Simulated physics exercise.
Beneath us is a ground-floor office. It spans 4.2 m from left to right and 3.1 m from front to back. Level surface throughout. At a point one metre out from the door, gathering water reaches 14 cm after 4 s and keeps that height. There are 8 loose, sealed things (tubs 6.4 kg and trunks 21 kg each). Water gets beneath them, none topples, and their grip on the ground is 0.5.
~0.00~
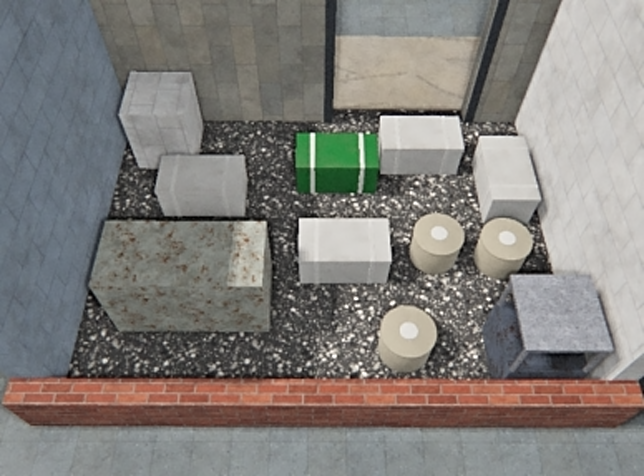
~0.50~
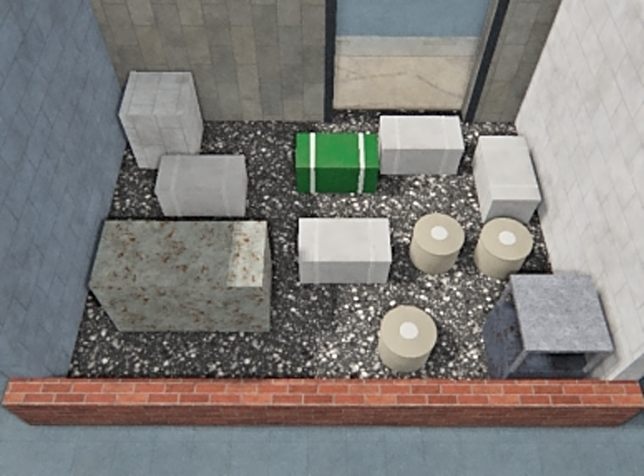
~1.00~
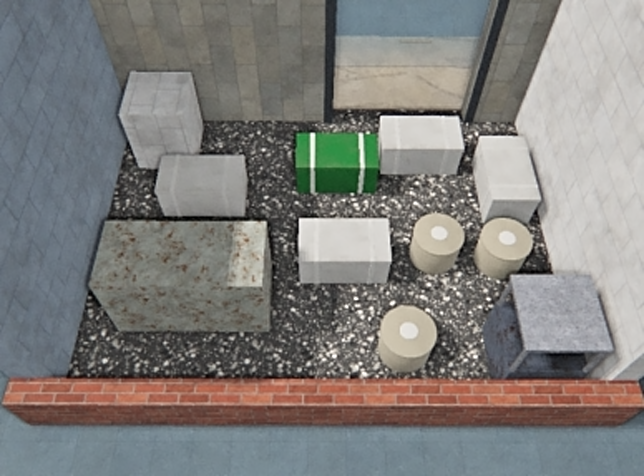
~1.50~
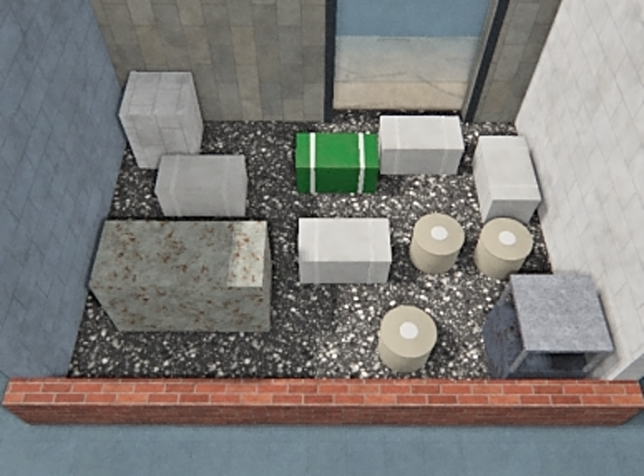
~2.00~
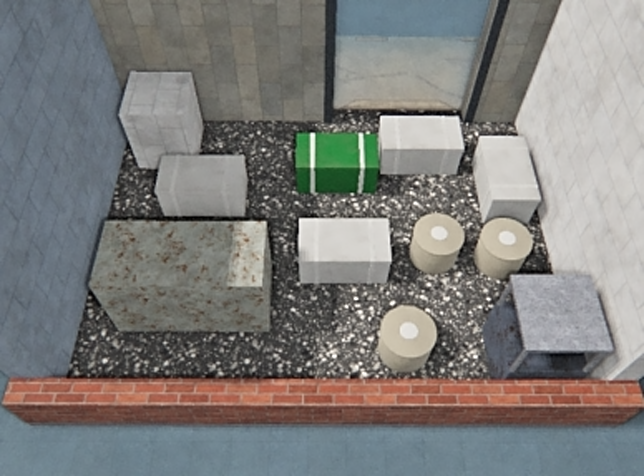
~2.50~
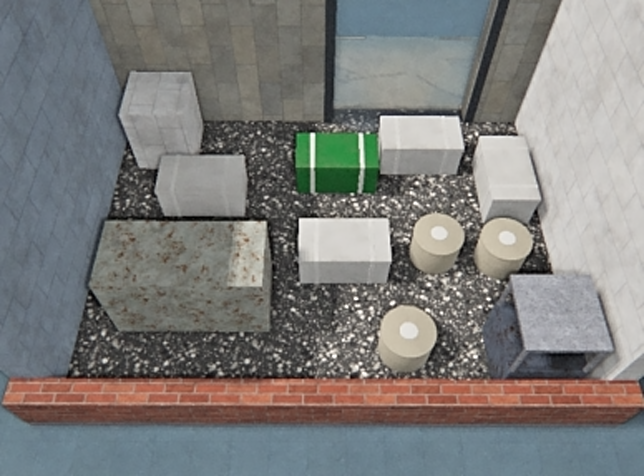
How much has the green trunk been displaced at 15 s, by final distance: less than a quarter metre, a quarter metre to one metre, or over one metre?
Goes a long way.
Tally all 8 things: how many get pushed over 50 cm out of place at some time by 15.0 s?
That comes to 6.
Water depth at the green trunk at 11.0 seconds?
Somewhere close to 5 cm.
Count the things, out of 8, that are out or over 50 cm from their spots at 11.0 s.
Tally: 5.
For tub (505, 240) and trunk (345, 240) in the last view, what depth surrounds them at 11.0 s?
Close to 8 and 10 centimetres.
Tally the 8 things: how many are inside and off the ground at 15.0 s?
Count at that moment: 8.
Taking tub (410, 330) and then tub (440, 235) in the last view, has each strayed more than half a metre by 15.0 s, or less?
The first is smaller and the second greater.
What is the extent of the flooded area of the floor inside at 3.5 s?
About 0.5 m2 is covered.
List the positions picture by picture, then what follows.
The green trunk at (337, 150) rests on the ground; 0.0 m2 under water; 0 of 8 have shifted, in the first frame.
The green trunk at (337, 150), on the bottom; 0.0 m2 under water; 0 of 8 have shifted, in the second frame.
The green trunk at (337, 150), on the bottom; 0.0 m2 under water; 0 of 8 have shifted, in the third frame.
The green trunk at (337, 150) rests on the ground; water covers 0.0 m2; 0 of 8 have shifted, in the fourth frame.
The green trunk at (337, 150), on the bottom; 0.0 m2 under water; 0 of 8 have shifted, in the fifth frame.
The green trunk at (337, 150), on the bottom; 0.1 m2 under water; 0 of 8 have shifted, in the sixth frame.
After 3.5 s the green trunk is near (337, 150), 0.0 m from its start, aground; 0 afloat.
After 6.8 s the green trunk is near (278, 211), 0.9 m from its start, aground; 2 afloat.
After 11.0 s the green trunk is near (226, 218), 1.3 m from its start, aground; 6 afloat.
After 15.0 s the green trunk is near (141, 195), 1.9 m from its start, afloat; 8 afloat.
